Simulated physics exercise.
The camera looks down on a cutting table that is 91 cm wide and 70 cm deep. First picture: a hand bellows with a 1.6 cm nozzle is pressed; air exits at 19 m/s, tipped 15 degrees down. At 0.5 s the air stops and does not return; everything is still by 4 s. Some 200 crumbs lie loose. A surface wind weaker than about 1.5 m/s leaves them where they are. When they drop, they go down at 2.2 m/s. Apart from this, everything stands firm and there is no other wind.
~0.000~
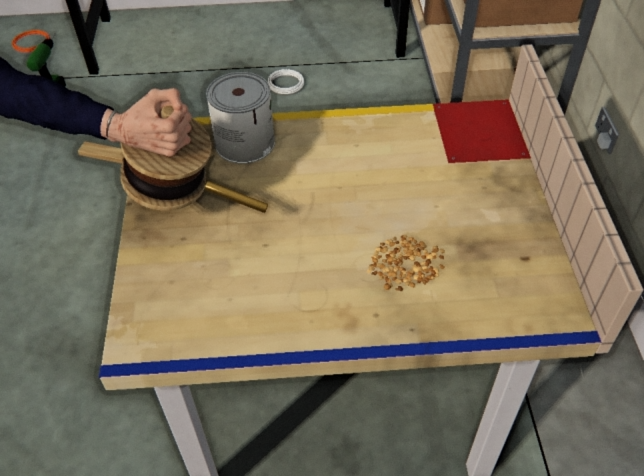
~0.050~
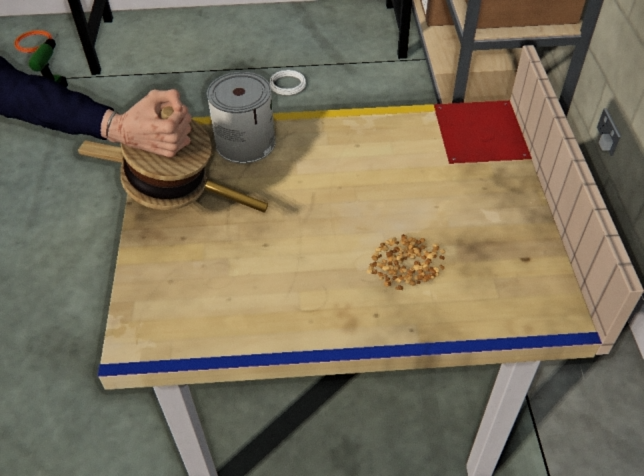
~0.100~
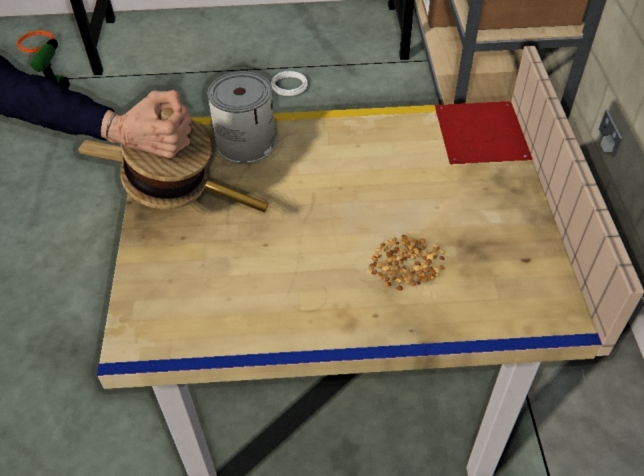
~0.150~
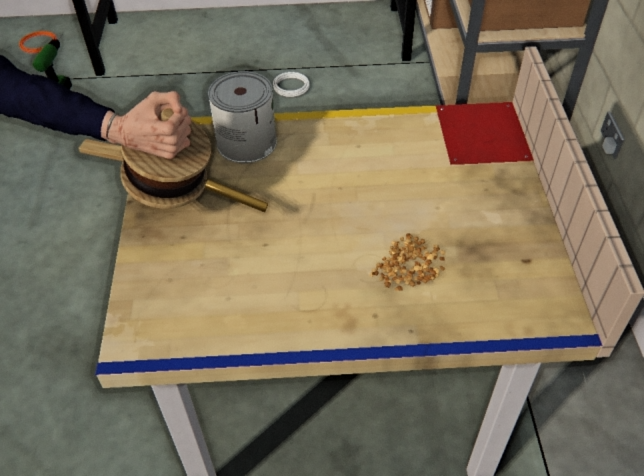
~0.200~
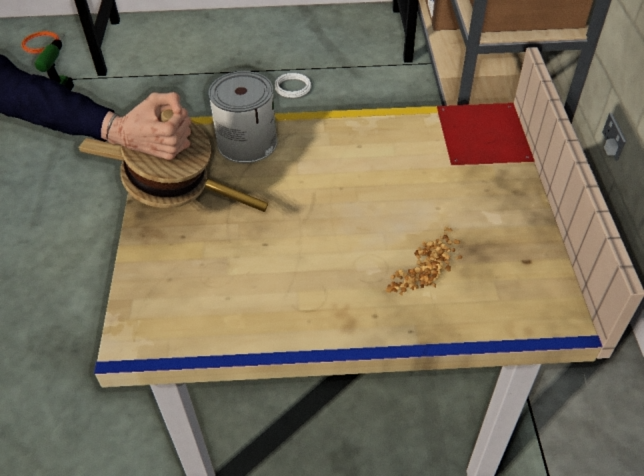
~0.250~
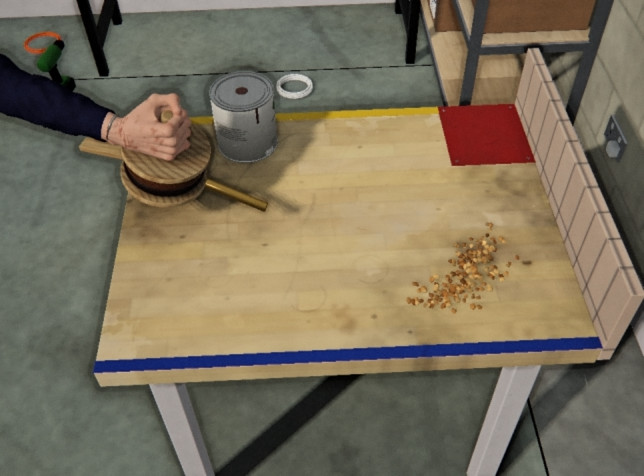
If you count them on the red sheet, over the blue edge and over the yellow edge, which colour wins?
I would say blue wins.
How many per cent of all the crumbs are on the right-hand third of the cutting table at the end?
Roughly 40 in a hundred.
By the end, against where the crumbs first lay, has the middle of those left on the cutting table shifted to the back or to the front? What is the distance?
Forward, some 5 cm.
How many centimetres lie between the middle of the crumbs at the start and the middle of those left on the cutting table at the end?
About 35 centimetres.
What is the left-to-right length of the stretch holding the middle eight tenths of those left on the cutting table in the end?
About 0 cm.
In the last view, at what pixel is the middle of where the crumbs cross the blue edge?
Around (543, 352).
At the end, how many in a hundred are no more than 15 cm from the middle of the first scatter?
My estimate is close to 0 percent.
After 0.8 s, 0 % are over the yellow edge, 58 % over the blue edge and 1 % on the red sheet; the middle of those left on the top is near (574, 272); 94 % are gone or lie where they will stay.
After 1.3 s, 0 % are over the yellow edge, 58 % over the blue edge and 1 % on the red sheet; the middle of those left on the top is near (574, 272); 100 % are gone or lie where they will stay.
After 2.2 s, 0 % are over the yellow edge, 58 % over the blue edge and 1 % on the red sheet; the middle of those left on the top is near (574, 272); 100 % are gone or lie where they will stay.
After 4.0 s, at the end, 0 % are over the yellow edge, 58 % over the blue edge and 1 % on the red sheet; the middle of those left on the top is near (574, 272).
